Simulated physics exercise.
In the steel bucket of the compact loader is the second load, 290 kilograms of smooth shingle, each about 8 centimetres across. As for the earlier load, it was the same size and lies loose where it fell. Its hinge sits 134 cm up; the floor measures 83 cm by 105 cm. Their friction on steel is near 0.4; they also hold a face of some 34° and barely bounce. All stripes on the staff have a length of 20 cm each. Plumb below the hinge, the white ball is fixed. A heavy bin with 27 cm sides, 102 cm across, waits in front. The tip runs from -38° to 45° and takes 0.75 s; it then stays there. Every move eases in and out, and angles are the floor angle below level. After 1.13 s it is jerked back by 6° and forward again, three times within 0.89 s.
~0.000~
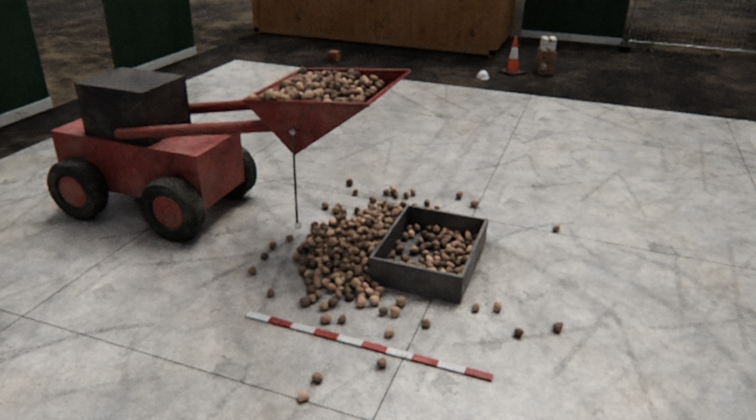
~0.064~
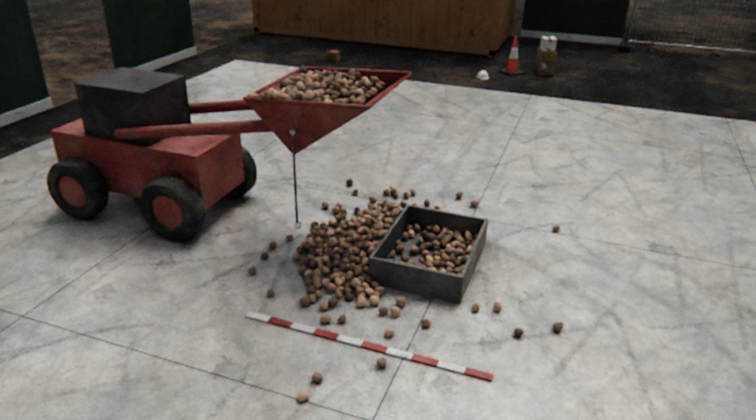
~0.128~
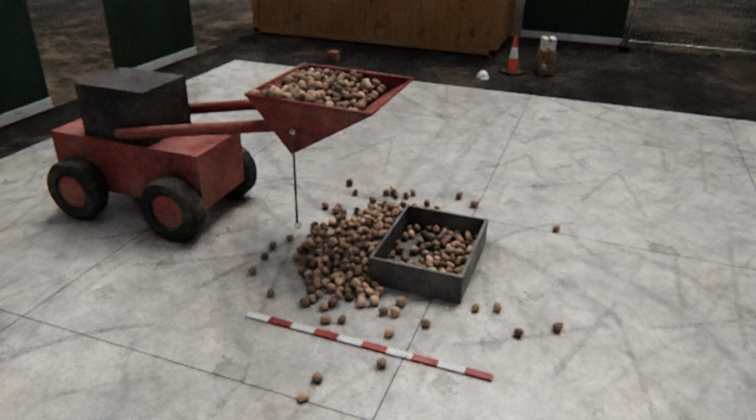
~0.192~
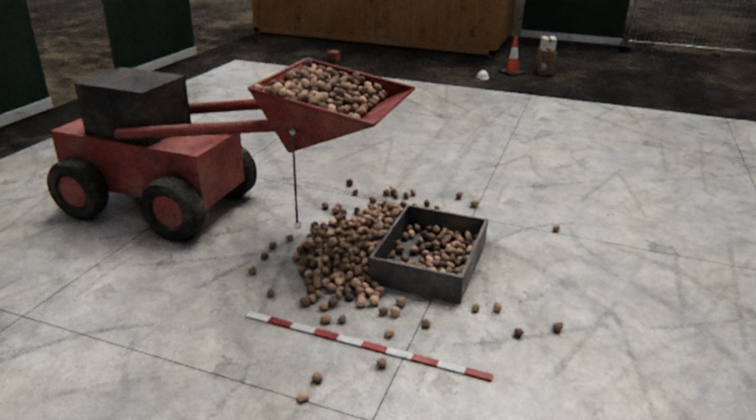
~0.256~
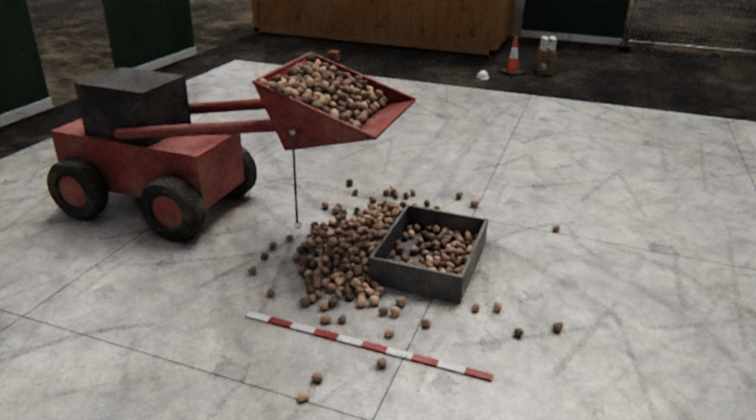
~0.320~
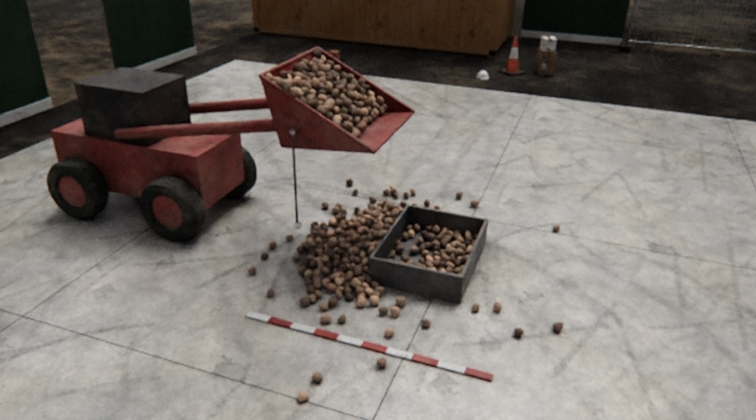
A small red loader held its raised bucket of brown stones almost still, then tilted it forward and down toward the right, above a loose pile of stones and a partly filled dark bin.
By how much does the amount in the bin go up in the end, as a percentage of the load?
About 72 per cent.
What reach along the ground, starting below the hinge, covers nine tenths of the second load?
Close to 140 centimetres.
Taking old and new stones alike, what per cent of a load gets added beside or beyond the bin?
It comes to roughly 10 percent of a load.
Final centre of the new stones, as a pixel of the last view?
Centre at roughly (419, 243).
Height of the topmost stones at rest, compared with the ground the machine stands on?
About 34 cm up from the ground the machine stands on.
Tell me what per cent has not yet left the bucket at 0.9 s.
Roughly 65 parts in a hundred of the load.
After 0.6 s the floor is at 32°; in per cent of one load, 100 in the bucket, 72 short of the bin, 21 in the bin, 7 beside or beyond the bin; the foremost stones are at (500, 286).
After 0.9 s the floor is at 45°; in per cent of one load, 67 in the bucket, 103 short of the bin, 23 in the bin, 7 beside or beyond the bin; the foremost stones are at (501, 284).
After 2.5 s the floor is at 45°; in per cent of one load, 0 in the bucket, 88 short of the bin, 93 in the bin, 19 beside or beyond the bin; the foremost stones are at (590, 338).
After 5.0 s the floor is at 45°; in per cent of one load, 0 in the bucket, 88 short of the bin, 93 in the bin, 19 beside or beyond the bin; the foremost stones are at (591, 338). Net gain in the bin, 72.
